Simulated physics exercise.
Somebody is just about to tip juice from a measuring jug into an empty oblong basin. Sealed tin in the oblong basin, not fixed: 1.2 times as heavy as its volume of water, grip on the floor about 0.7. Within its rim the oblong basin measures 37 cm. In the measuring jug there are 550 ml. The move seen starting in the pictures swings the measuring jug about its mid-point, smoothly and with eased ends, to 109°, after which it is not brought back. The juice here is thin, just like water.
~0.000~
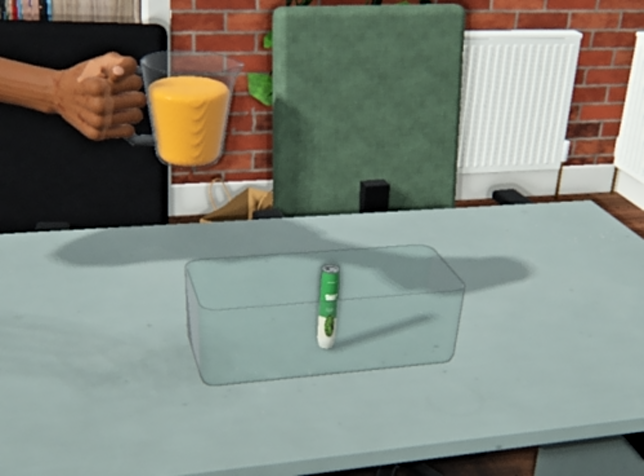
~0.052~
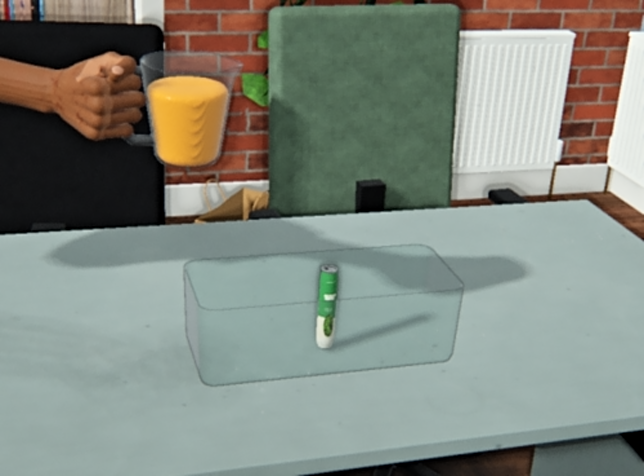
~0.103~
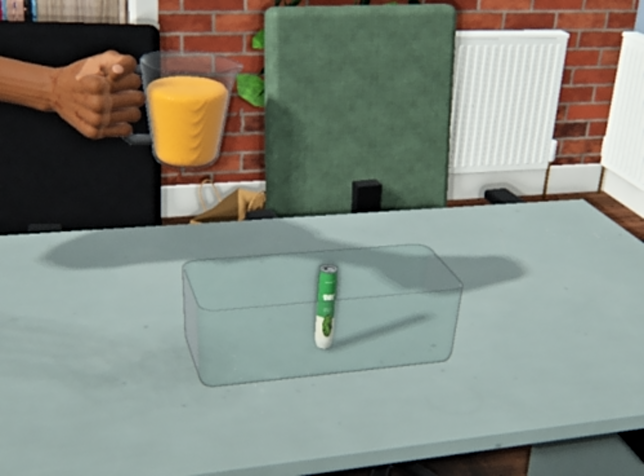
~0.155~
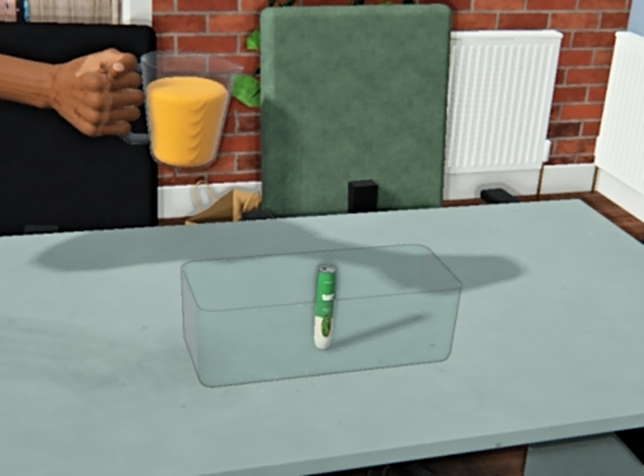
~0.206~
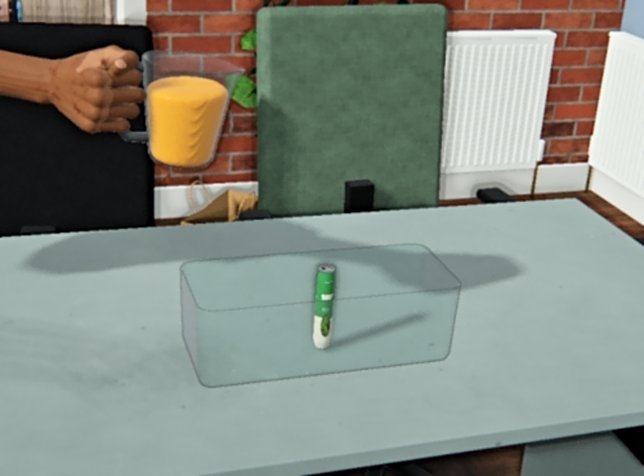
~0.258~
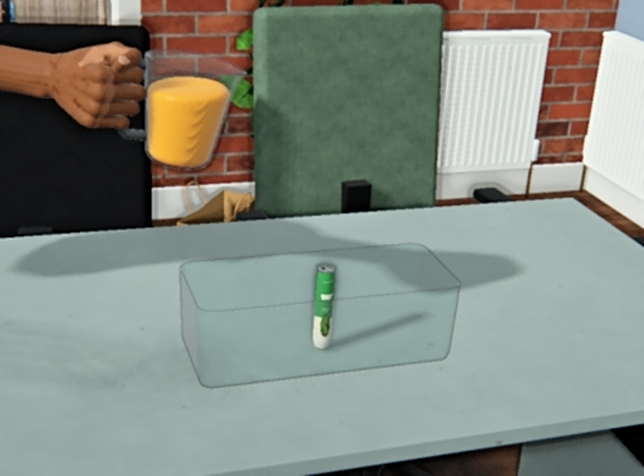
In a brick-walled room, a hand slightly leaning a glass jug of orange juice rightward above a clear basin holding a green-and-white tin.
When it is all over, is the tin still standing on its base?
It won't make it through.
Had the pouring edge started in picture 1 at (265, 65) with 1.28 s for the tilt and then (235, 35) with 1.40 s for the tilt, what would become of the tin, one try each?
The tin overturns the first time and stays vertical the second time.
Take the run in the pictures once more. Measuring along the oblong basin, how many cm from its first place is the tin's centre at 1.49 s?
I'd put it at around 8 centimetres.
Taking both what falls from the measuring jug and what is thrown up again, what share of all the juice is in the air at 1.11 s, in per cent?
34 per cent or so.
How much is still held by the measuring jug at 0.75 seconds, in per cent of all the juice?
Close to 88 percent of the liquid remains at that time.
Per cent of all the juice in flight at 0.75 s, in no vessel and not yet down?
Around 12 in a hundred.
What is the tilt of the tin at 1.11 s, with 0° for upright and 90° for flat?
About 5 degrees from upright.
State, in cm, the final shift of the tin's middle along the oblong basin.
Shift of tin centre: Approx. 9.0 cm.
After 0.75 s the tilt is 61° and 87 per cent is still to pour; the tin stands where it began.
After 1.11 s the tilt is 98° and 25 per cent is still to pour; the tin stands 2 cm from where it began.
After 1.49 s the tilt is 109° and 0 per cent is still to pour; the tin lies on its side.
After 1.90 s the tilt is 109° and 0 per cent is still to pour; the tin lies on its side.
In the end the tin lies on its side.
